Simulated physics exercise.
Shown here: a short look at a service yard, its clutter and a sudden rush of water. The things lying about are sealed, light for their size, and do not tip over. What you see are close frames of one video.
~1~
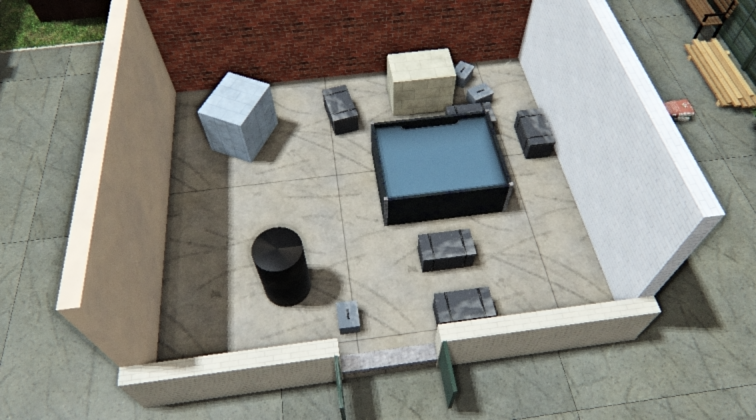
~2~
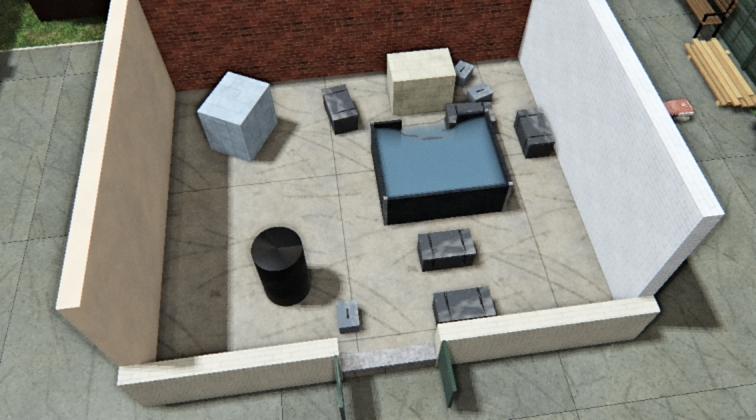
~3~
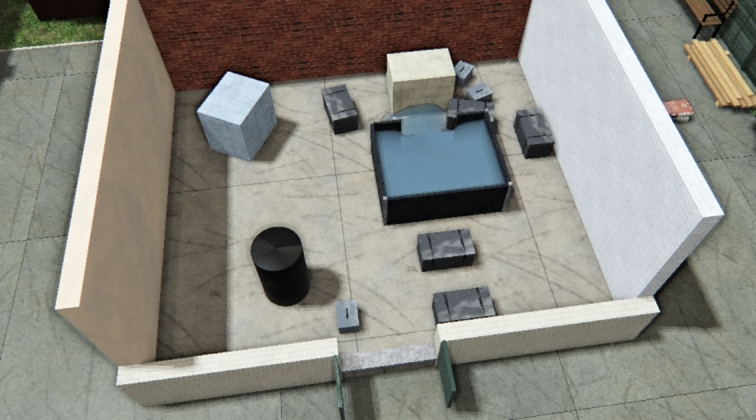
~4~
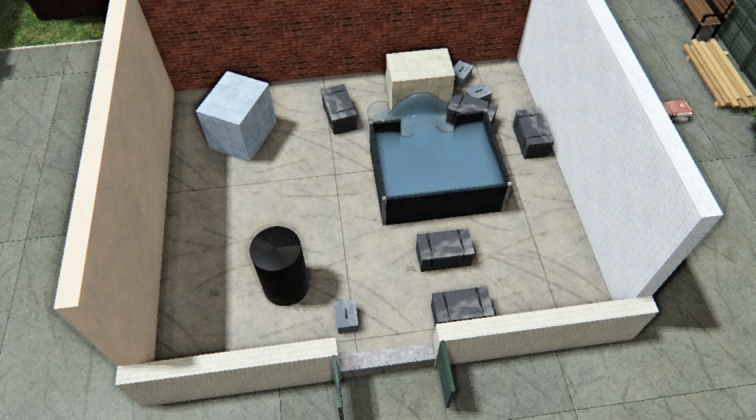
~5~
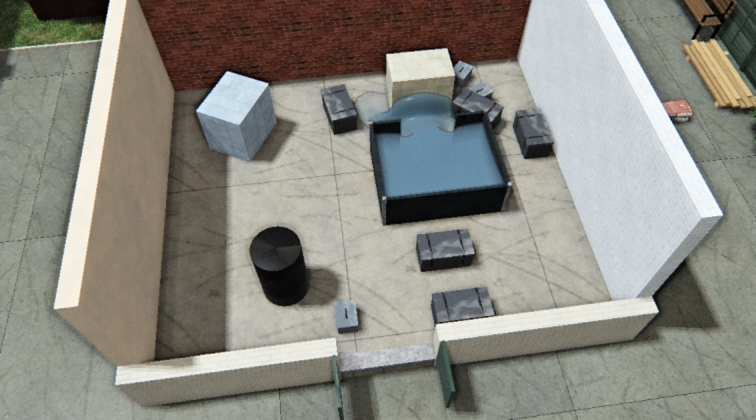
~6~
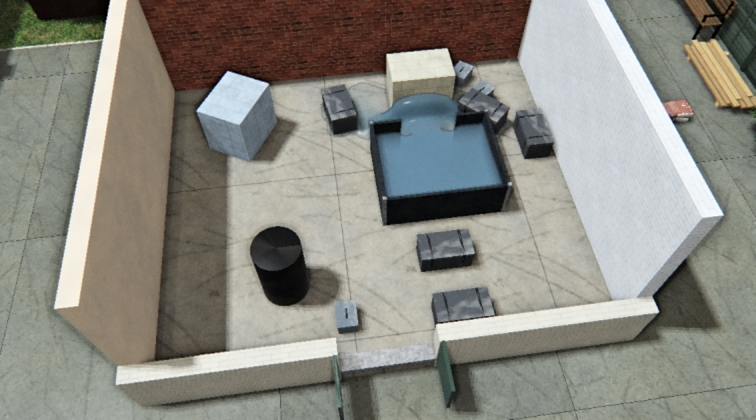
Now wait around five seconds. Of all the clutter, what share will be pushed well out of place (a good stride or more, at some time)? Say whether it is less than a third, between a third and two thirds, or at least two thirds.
The portion knocked well out of place is a third to two thirds.
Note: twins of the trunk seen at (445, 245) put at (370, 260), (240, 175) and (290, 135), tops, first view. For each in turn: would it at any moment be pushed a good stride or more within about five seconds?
One after the other: Never so far, pushed that far, moved that far.
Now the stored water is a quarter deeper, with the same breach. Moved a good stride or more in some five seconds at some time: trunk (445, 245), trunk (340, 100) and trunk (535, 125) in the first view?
One: Stayed below the mark. Two: Passed the mark. Three: Passed the mark.
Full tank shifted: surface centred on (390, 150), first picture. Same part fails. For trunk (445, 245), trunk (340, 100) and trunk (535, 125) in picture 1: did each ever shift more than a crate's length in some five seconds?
In order: Remained close by, went well off, went well off.
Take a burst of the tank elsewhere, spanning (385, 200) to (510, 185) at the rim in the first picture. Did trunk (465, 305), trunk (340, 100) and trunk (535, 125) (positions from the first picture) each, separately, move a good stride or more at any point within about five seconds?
Here is how they go, in order: Dislodged that far, fails to go that far, and dislodged that far.
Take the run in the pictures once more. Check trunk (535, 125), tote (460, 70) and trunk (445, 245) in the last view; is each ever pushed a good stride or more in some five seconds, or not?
The first one traveled far, the second stayed within range and the third stayed within range.
A moment on, 1 of 8 are well off their spots; 0 afloat.
Next, 3 of 8 are well off their spots; 1 afloat.
Later, 4 of 8 are well off their spots; 2 afloat.
In the end, 4 of 8 are well off their spots, and 4 have been at some point; 2 afloat.
